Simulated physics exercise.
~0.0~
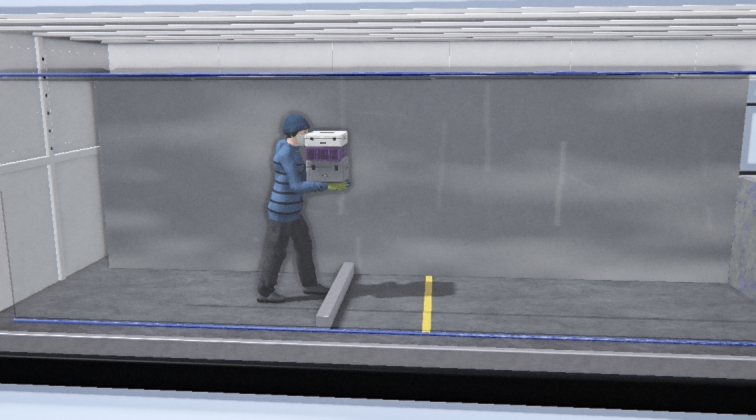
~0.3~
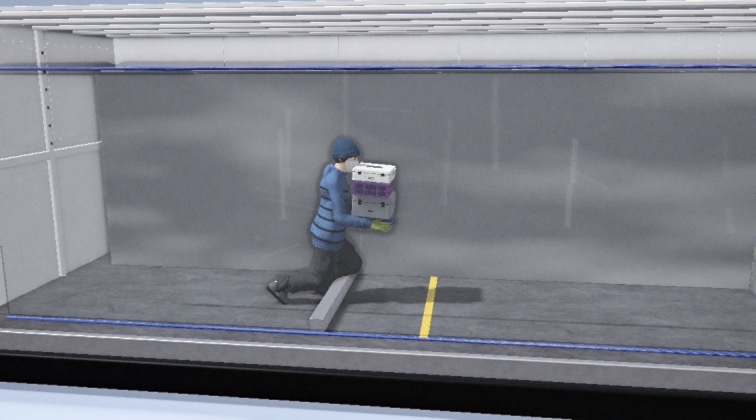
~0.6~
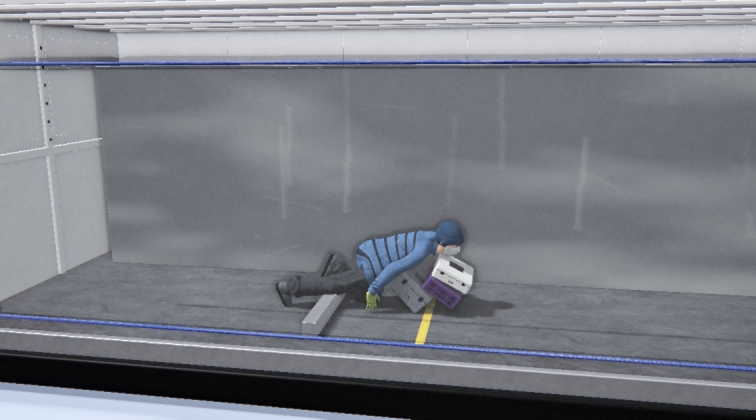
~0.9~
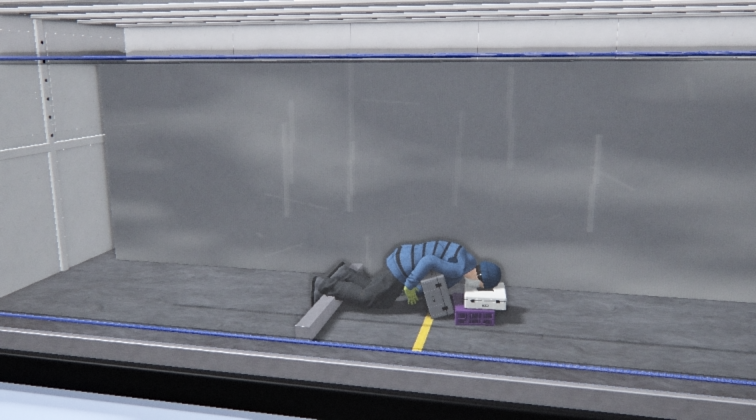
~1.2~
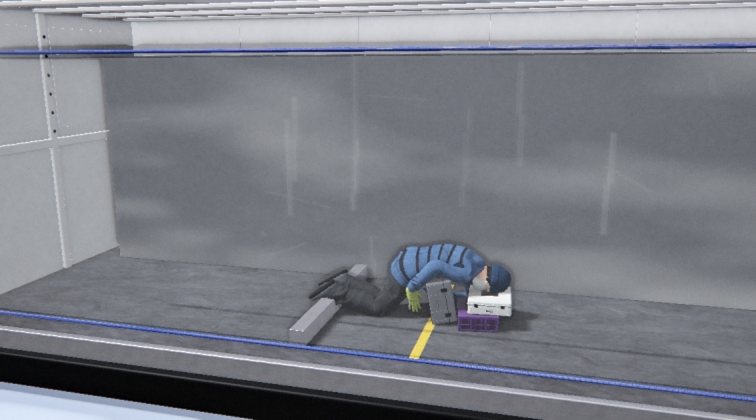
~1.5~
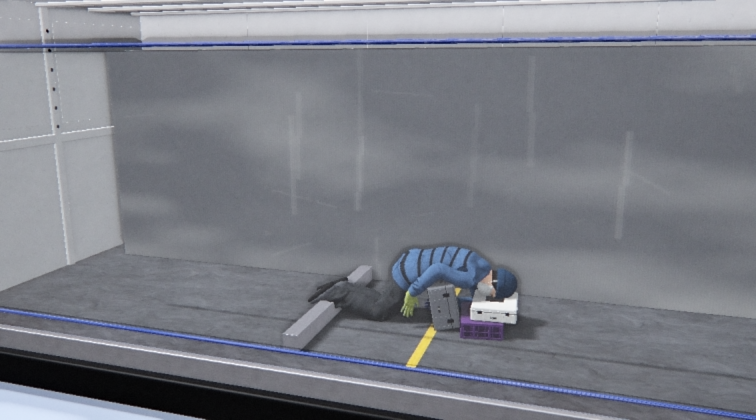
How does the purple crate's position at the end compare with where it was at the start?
At the start the purple crate is held in the porter's arms in the middle of the stack, left of the yellow line. By the end it lies on the floor to the right of the line, under the white toolbox.
